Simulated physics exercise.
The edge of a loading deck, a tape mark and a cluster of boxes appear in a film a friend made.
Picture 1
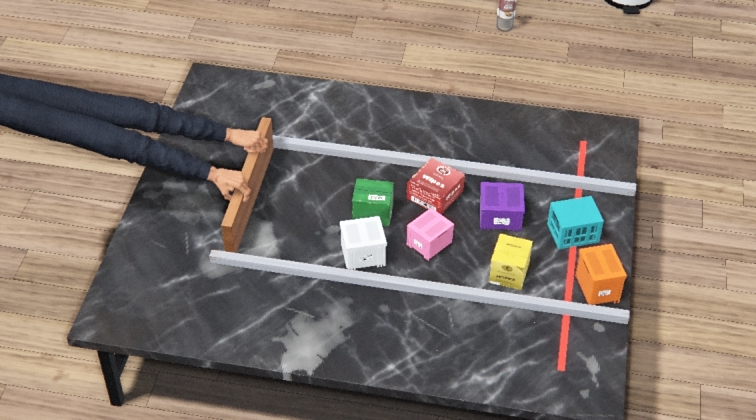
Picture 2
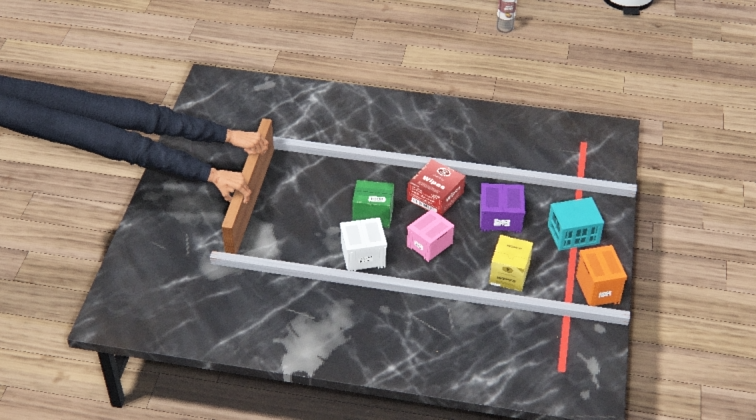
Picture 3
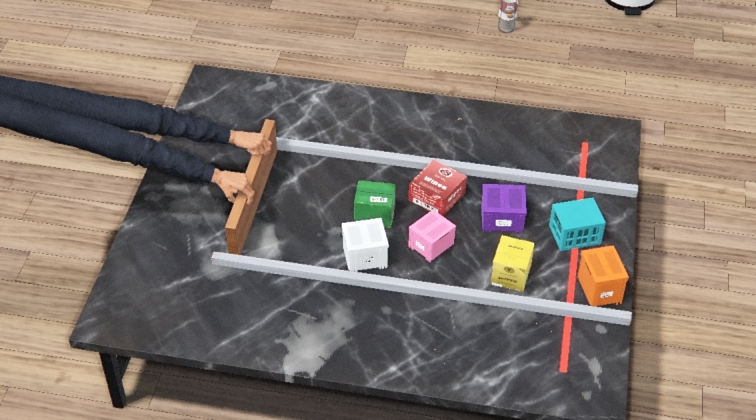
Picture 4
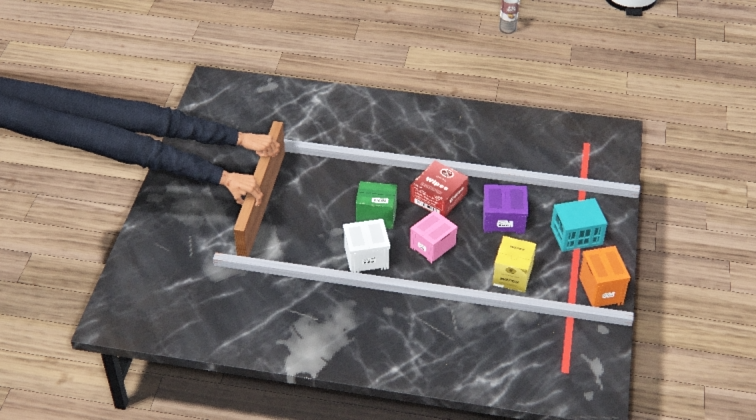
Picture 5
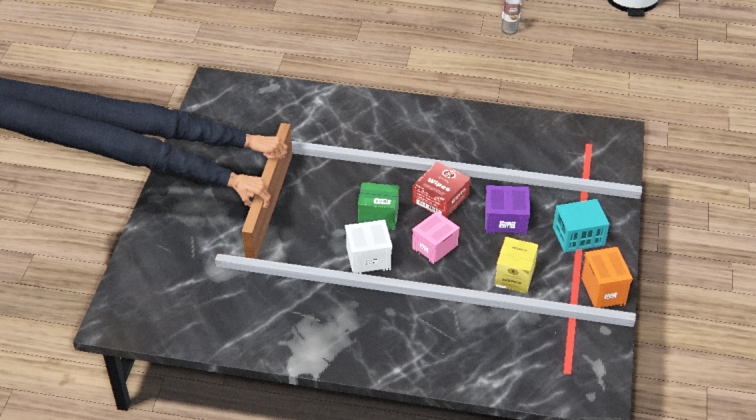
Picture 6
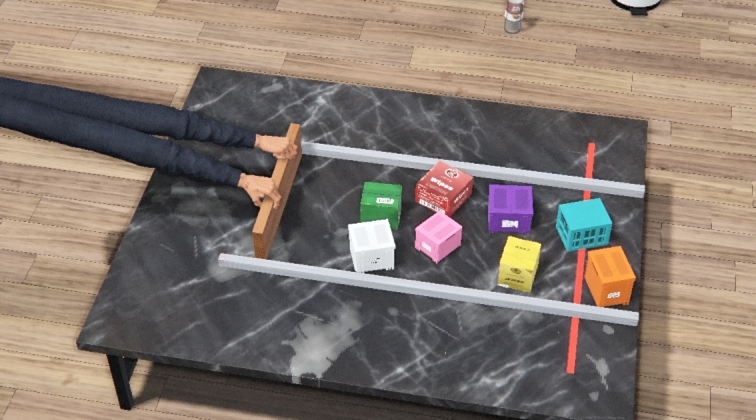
At first, two hands hold a wooden plank at the left end of two pale rails on a dark marbled table, with eight colourful boxes spread between the rails toward a red strip. The hands then slide the plank slightly right, still short of the boxes, which stay practically in place.
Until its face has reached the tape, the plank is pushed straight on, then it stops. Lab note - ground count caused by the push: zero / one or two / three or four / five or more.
Ground count: Three or four.
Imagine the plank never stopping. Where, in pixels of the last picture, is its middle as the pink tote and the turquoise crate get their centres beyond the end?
About (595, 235), and about (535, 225) for the other.
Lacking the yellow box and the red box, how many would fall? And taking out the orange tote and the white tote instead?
Falls come to 1 the first time and 2 the other time.
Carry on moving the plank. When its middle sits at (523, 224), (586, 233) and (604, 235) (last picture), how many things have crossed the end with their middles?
Taking the places in turn, the counts are 0, 4 and 5.
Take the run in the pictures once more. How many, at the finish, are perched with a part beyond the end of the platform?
As for overhanging, the count is 1.
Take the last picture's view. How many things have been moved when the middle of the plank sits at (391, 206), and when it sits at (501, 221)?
The first number is 2, the next one 7.
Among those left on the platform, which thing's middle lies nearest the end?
The pink tote, that one.
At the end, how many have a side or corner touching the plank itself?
3 of them.
Early on, none off yet; orange tote at rest near (609, 278); turquoise crate at rest near (584, 225); yellow box at rest near (519, 265).
A while later, none off yet; orange tote at rest near (609, 278); turquoise crate at rest near (584, 225); yellow box moving near (521, 266).
Further along, none off yet; orange tote travelled a little near (633, 281); turquoise crate travelled about its own width near (634, 239); yellow box travelled well along near (588, 279).
Finally, the number that fall off is three or four; lost, purple tote, yellow box, turquoise crate and orange tote.
